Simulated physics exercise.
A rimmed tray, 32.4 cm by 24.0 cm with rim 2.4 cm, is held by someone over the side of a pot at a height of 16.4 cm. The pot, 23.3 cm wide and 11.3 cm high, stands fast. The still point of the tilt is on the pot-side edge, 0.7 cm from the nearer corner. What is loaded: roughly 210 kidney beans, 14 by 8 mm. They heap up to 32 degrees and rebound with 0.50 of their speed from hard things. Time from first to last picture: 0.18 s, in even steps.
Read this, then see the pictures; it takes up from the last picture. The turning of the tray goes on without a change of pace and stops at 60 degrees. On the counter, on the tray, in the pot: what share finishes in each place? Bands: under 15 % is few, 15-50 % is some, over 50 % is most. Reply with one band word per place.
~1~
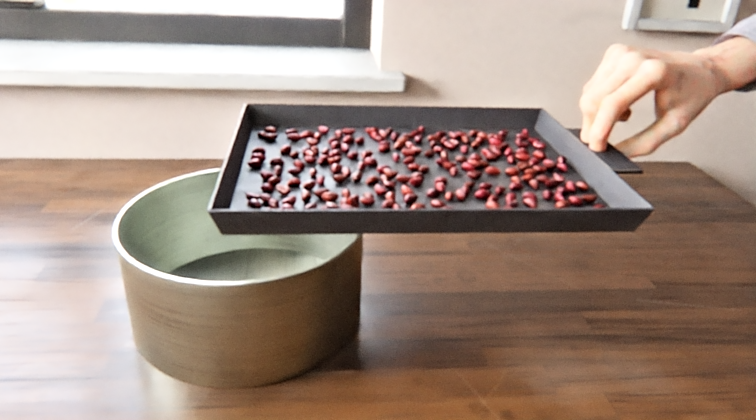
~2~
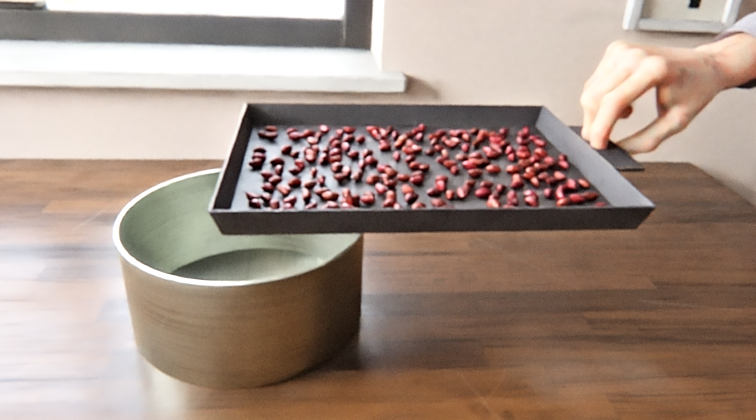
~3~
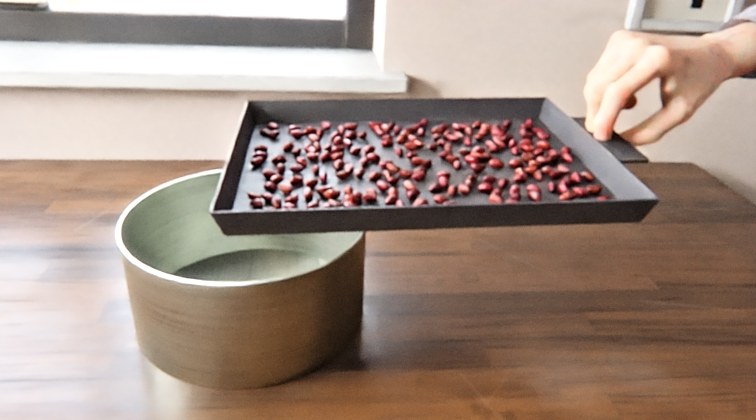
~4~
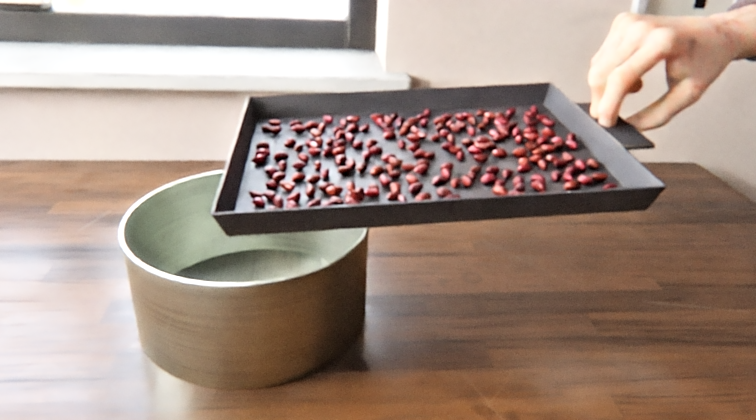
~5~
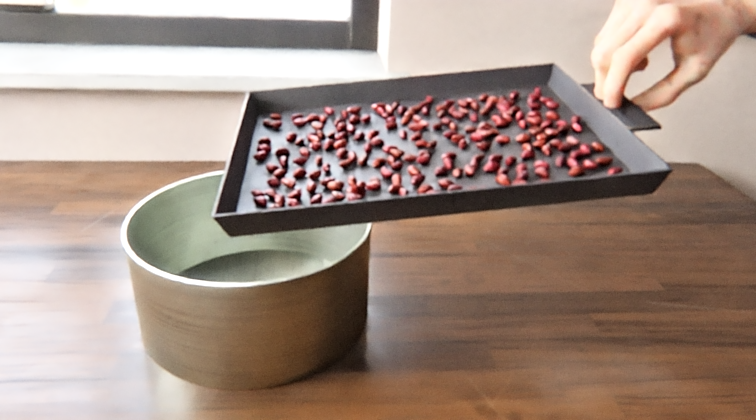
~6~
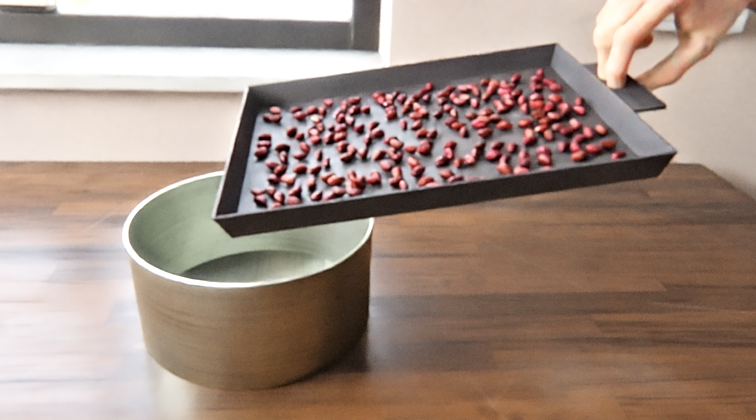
Counter most, tray some, pot few.
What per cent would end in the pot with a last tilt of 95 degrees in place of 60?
You'd end up with some 0 % in the pot.
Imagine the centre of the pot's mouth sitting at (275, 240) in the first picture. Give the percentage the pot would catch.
Roughly 10 percent would end up there.
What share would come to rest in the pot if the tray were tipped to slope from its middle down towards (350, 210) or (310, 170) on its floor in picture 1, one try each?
I'd put it at about 0 per cent for the first tilt and about 30 per cent for the second.
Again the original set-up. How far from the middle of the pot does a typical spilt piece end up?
I'd say close to 24 centimetres.
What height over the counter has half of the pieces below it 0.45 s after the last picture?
Roughly 24 centimetres, give or take.
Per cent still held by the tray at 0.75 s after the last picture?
I'd put it at roughly 50 per cent.
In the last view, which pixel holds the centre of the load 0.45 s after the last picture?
(277, 131) or thereabouts.
Then, 0.27 s after the last picture, tilt 36 degrees; the tray holds 100 %, the pot 0 %.
Then, 0.45 s after the last picture, tilt 52 degrees; the tray holds 100 %, the pot 0 %.
Then, 0.75 s after the last picture, tilt 60 degrees; the tray holds 50 %, the pot 0 %.
In the end, counter 60 %, tray 35 %, pot 5 %.
